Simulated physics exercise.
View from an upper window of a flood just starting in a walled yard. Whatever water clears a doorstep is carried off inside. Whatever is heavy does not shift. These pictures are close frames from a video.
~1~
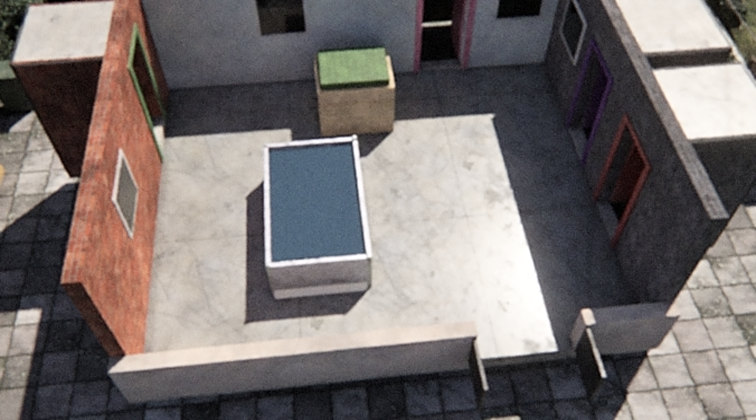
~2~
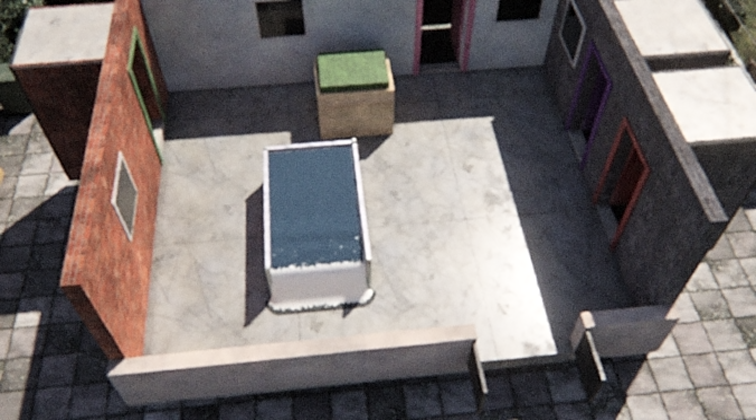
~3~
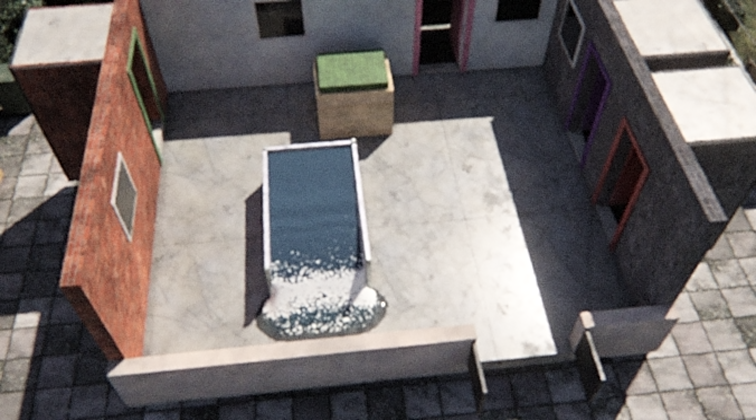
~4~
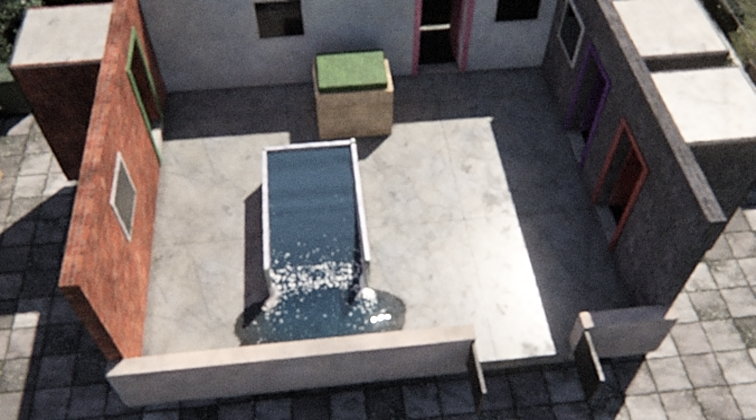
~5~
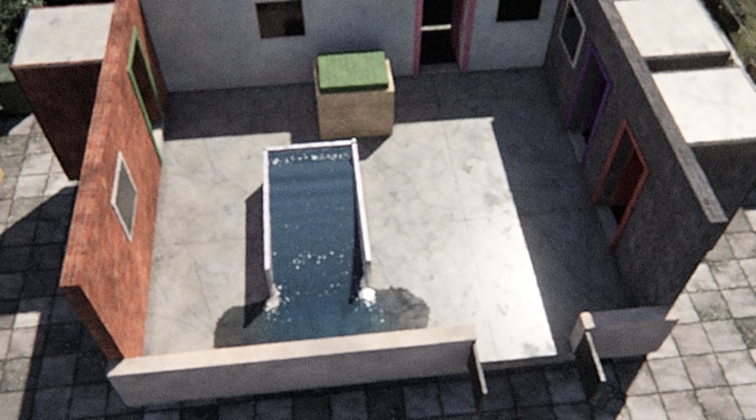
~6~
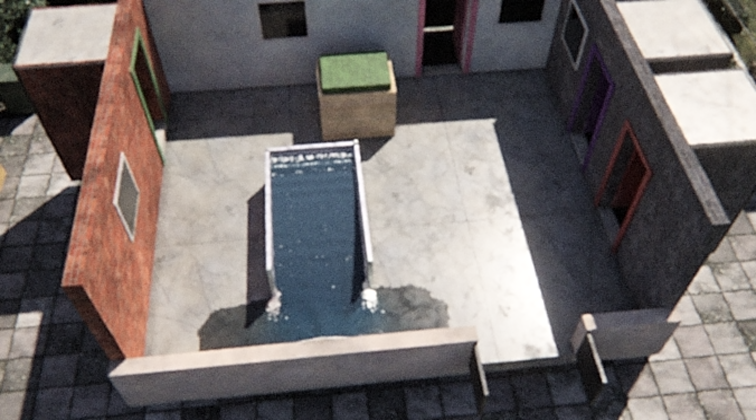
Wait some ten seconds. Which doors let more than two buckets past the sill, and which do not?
In order: The pink door gets overrun I think; the green door holds up fine I think; the purple door holds up fine I think; the red door gets overrun I think.
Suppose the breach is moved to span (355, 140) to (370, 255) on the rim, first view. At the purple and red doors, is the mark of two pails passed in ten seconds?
Here the purple door gets too much, and the red door gets too much.
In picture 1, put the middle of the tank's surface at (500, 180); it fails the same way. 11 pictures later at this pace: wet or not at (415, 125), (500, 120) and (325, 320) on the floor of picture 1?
As listed: Untouched, untouched, reached.
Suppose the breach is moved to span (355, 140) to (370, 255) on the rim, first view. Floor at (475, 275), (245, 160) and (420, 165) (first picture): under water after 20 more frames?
In turn: Wet, free of water, awash.
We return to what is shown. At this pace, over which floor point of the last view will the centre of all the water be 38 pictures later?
I'd say near (359, 220).
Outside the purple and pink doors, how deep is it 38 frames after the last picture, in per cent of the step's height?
First 100 percent, then 80 percent.
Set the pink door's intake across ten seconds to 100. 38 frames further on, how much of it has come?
Some 0 per cent.
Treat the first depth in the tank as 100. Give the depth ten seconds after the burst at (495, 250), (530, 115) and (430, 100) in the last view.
The three come to some 4, 10 and 2 per cent respectively.
A moment on, water covers 15 % of the floor; the pink door not reached, the green door not reached, the purple door not reached, the red door not reached.
Next, water covers 30 % of the floor; the pink door not reached, the green door not reached, the purple door not reached, the red door not reached.
Then, water covers 55 % of the floor; the pink door not reached, the green door wet at the sill, nothing in, the purple door wet at the sill, nothing in, the red door over two buckets in.
Later, water covers 80 % of the floor; the pink door wet at the sill, nothing in, the green door wet at the sill, nothing in, the purple door under two buckets in, the red door far over two buckets in.
In the end, water covers 95 % of the floor; the pink door over two buckets in, the green door wet at the sill, nothing in, the purple door under two buckets in, the red door far over two buckets in.
